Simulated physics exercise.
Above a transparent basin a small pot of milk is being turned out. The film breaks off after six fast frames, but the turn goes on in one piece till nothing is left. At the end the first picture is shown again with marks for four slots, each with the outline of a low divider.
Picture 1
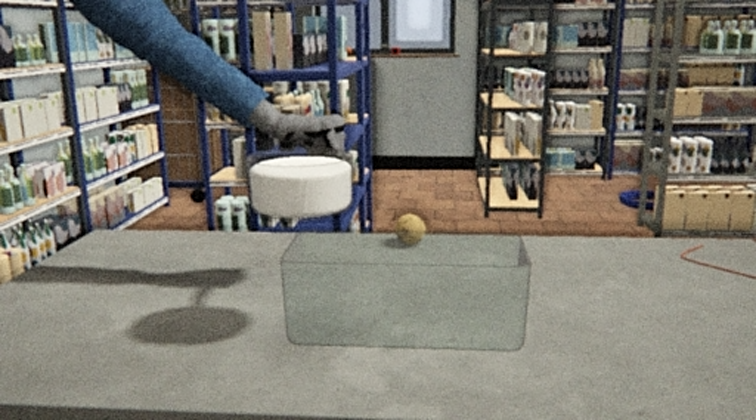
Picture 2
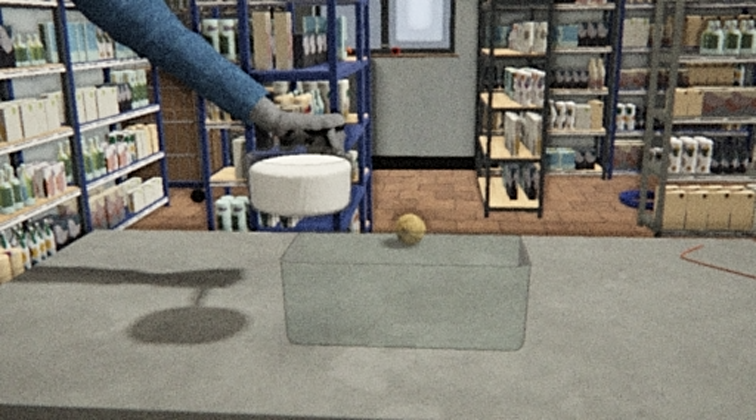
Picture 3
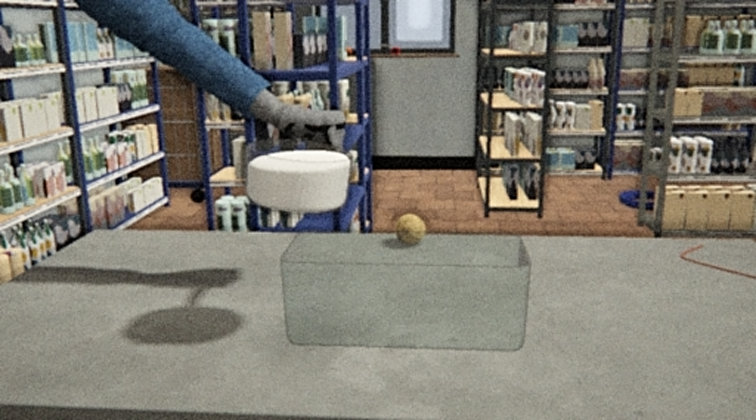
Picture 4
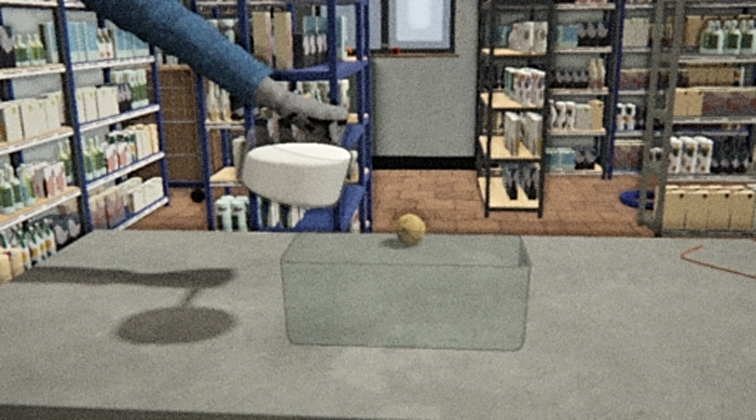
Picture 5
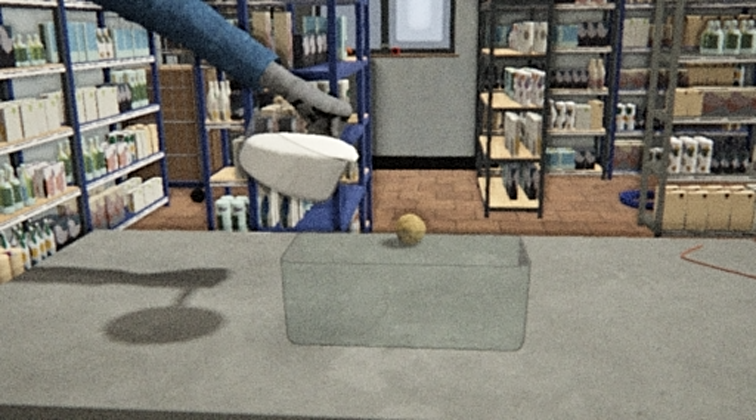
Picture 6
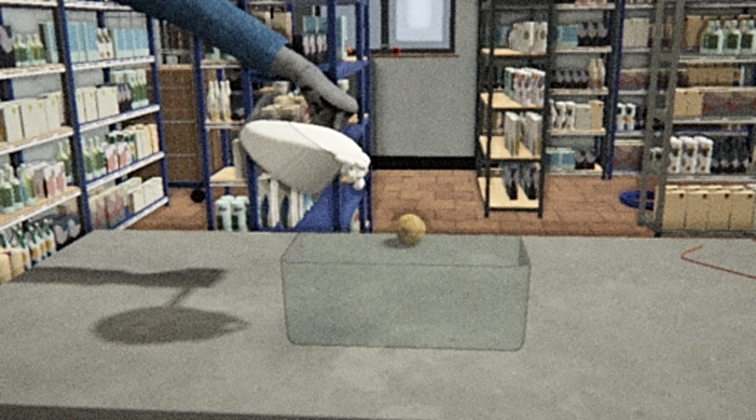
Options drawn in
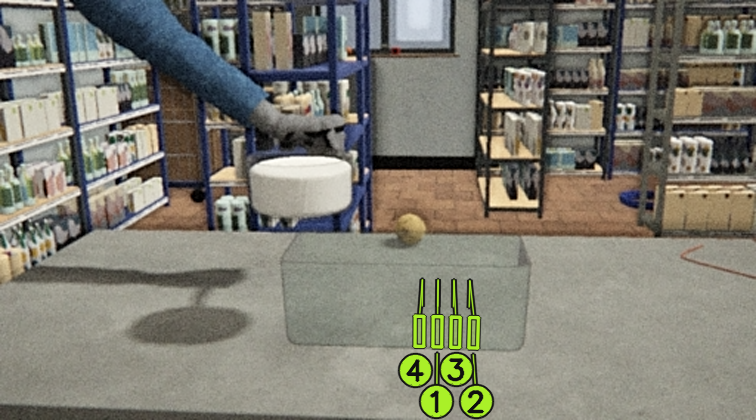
A blue-sleeved arm held a small white pot above and left of a clear basin on a gray table, then gradually tilted it rightward until milk began coming over its lip.
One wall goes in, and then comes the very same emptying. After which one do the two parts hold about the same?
1 is best.
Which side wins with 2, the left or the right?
More ends on the left.
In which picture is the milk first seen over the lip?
In picture 5.
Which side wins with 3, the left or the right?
The left one.
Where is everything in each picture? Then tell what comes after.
In the first frame, upright, lip at (350, 156); basin from (287, 341) to (524, 348); nothing has left yet.
In the second frame, upright, lip at (350, 156); nothing has left yet.
In the third frame, tipped about 7°, lip at (350, 156); nothing has left yet.
In the fourth frame, tipped about 16°, lip at (350, 156); nothing has left yet.
In the fifth frame, tipped about 27°, lip at (350, 156); milk is over the lip, down to (354, 159).
In the sixth frame, tipped about 40°, lip at (350, 156); milk is over the lip, down to (359, 187).
In lime, 1 at (437, 353); 2 at (473, 354); 3 at (455, 353); 4 at (419, 352).
Choosing 1, about 50 % ends left of the wall and 48 % right of it; 3 % is lost outside.
Choosing 2, about 86 % ends left of the wall and 7 % right of it; 7 % is lost outside.
Choosing 3, about 74 % ends left of the wall and 22 % right of it; 4 % is lost outside.
Choosing 4, about 26 % ends left of the wall and 72 % right of it.
